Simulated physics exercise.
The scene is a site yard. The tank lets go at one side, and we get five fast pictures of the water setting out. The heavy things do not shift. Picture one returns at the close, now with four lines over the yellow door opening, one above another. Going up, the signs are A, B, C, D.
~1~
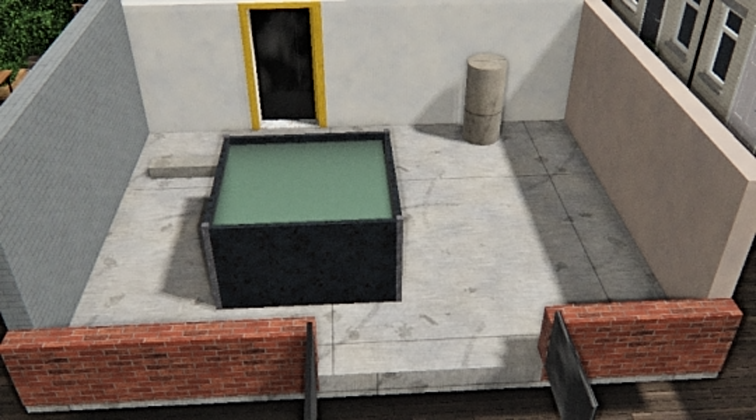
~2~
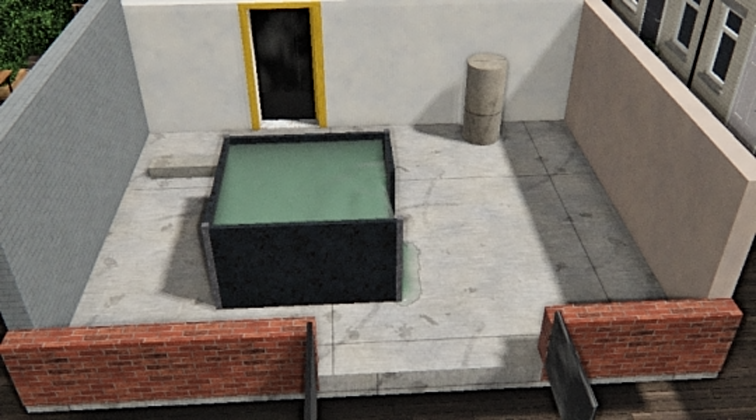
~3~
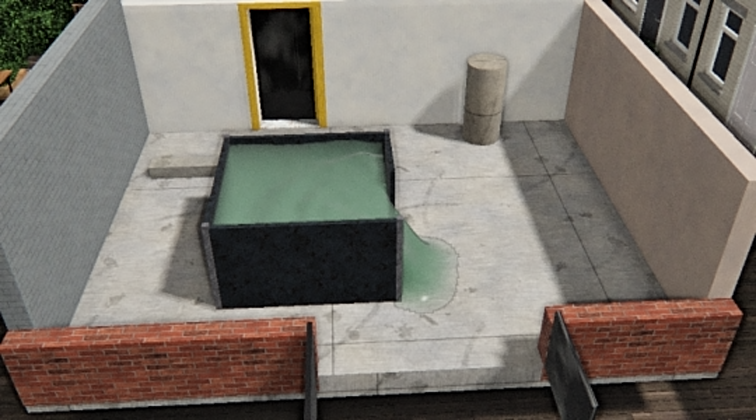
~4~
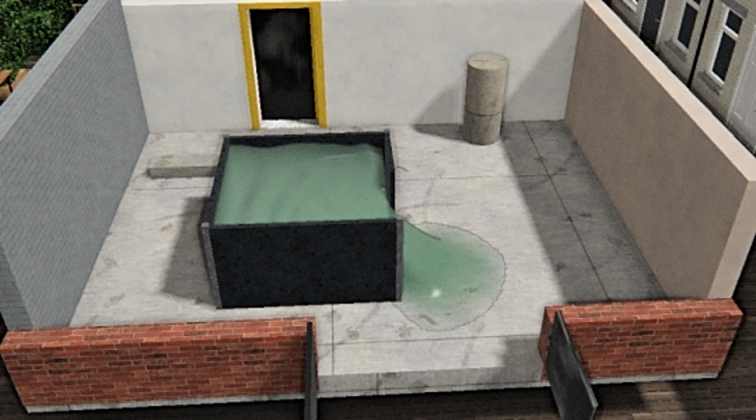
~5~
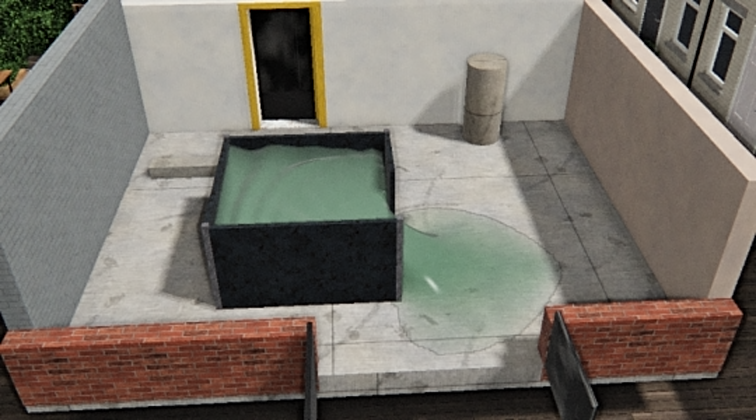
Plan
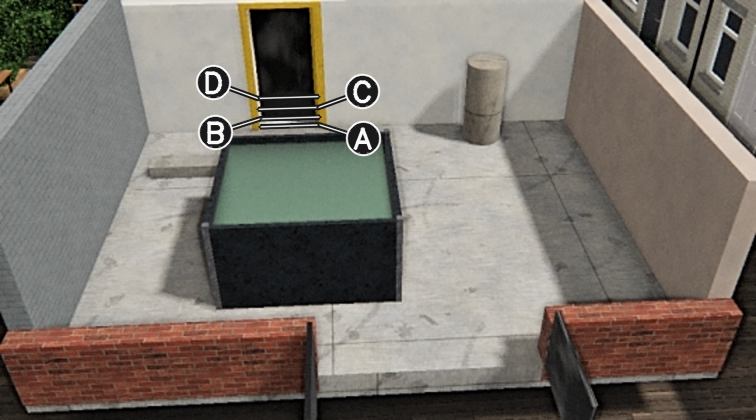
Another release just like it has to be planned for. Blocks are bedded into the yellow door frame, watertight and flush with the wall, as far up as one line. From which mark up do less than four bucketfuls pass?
The limit is B.
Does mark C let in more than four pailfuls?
No, not at all.
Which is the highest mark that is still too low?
Here it is mark A.
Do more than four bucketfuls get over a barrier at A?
Yes.
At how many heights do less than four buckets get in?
Three of the four.
On the marked copy, A at (290, 125); B at (289, 117); C at (288, 108); D at (287, 97); from the bottom up A, B, C, D.
If A is chosen, about 8 bucketfuls get in.
If B is chosen, nothing gets over.
If C is chosen, nothing gets over.
If D is chosen, nothing gets over.
